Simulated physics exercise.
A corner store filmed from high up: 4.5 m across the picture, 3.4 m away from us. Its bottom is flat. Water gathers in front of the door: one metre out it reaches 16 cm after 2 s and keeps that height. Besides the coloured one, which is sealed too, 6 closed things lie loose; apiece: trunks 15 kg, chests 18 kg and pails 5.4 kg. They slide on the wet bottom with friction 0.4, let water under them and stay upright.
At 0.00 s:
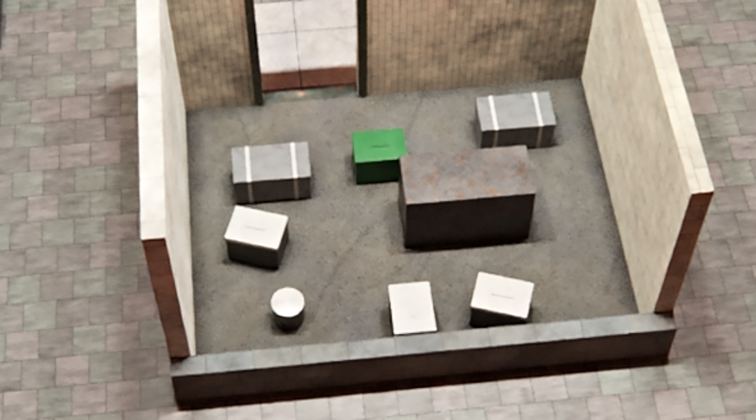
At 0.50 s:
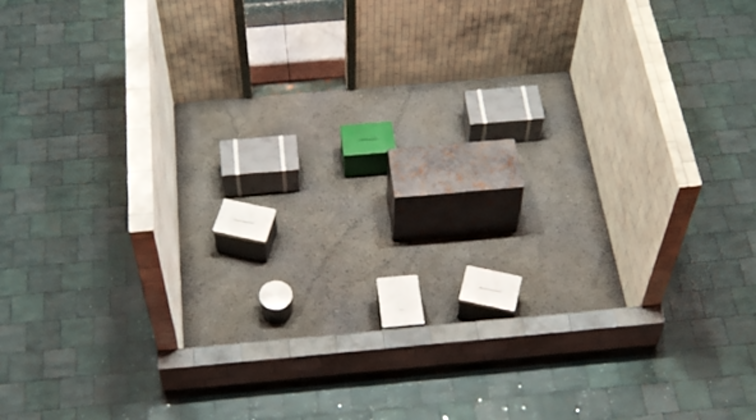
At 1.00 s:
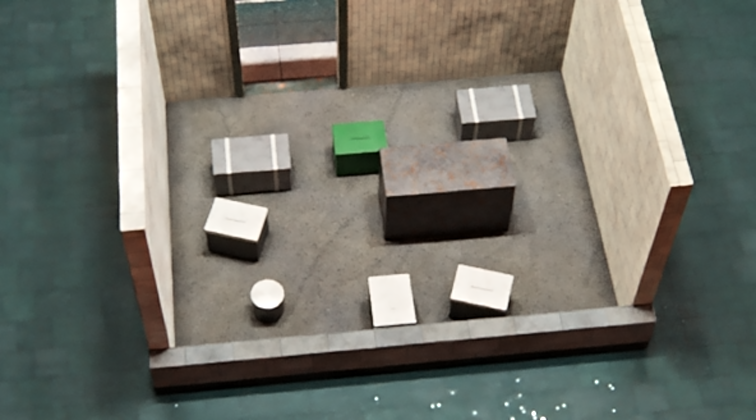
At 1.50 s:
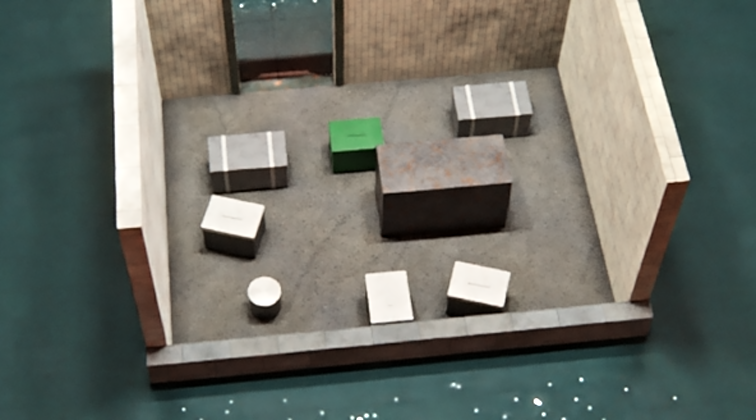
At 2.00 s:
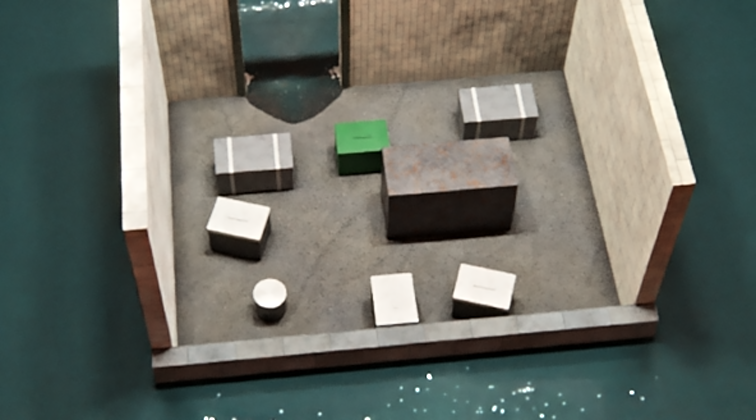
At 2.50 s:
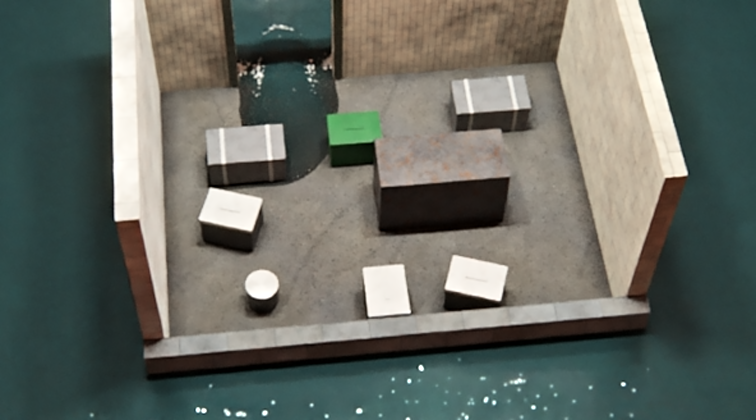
A small walled room with a doorway in its back wall is seen from high above, its front edged by a low wall. A green box sits near the middle beside a large dark block, with two grey banded boxes behind, three white boxes and a small white pail around them. Dark water covers the paving outside, then slides through the doorway across the floor between the unmoving boxes, while the view shifts slightly.
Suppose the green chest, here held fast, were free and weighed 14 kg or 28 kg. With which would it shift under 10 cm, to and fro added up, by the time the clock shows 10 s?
For it, only the higher weight holds it.
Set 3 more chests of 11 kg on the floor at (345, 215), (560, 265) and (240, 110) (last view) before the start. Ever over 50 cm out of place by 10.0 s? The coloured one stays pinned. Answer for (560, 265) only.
It is less.
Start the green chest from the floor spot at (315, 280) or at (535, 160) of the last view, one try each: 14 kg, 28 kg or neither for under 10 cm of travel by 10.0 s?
In turn: Only the larger holds; either load holds.
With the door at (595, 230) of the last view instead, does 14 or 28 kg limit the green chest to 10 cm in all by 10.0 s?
Then the smaller load will do.
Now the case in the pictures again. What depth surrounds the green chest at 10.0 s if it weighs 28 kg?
About 6 cm.
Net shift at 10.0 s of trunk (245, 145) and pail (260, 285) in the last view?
In that order: 100 cm, 120 cm.
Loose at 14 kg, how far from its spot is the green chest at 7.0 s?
About 30 cm.
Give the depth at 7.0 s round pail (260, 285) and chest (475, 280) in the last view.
About 5 and 2 cm.
After 3.5 s the green chest would be 17 cm from its start with 14 kg and 0 cm from its start with 28 kg; 5 cm of water round it then.
After 4.5 s the green chest would be 27 cm from its start with 14 kg and 0 cm from its start with 28 kg; 4 cm of water round it then.
After 7.0 s the green chest would be 27 cm from its start with 14 kg and 0 cm from its start with 28 kg; 5 cm of water round it then.
After 10.0 s the green chest would be 27 cm from its start with 14 kg and 0 cm from its start with 28 kg; 6 cm of water round it then.
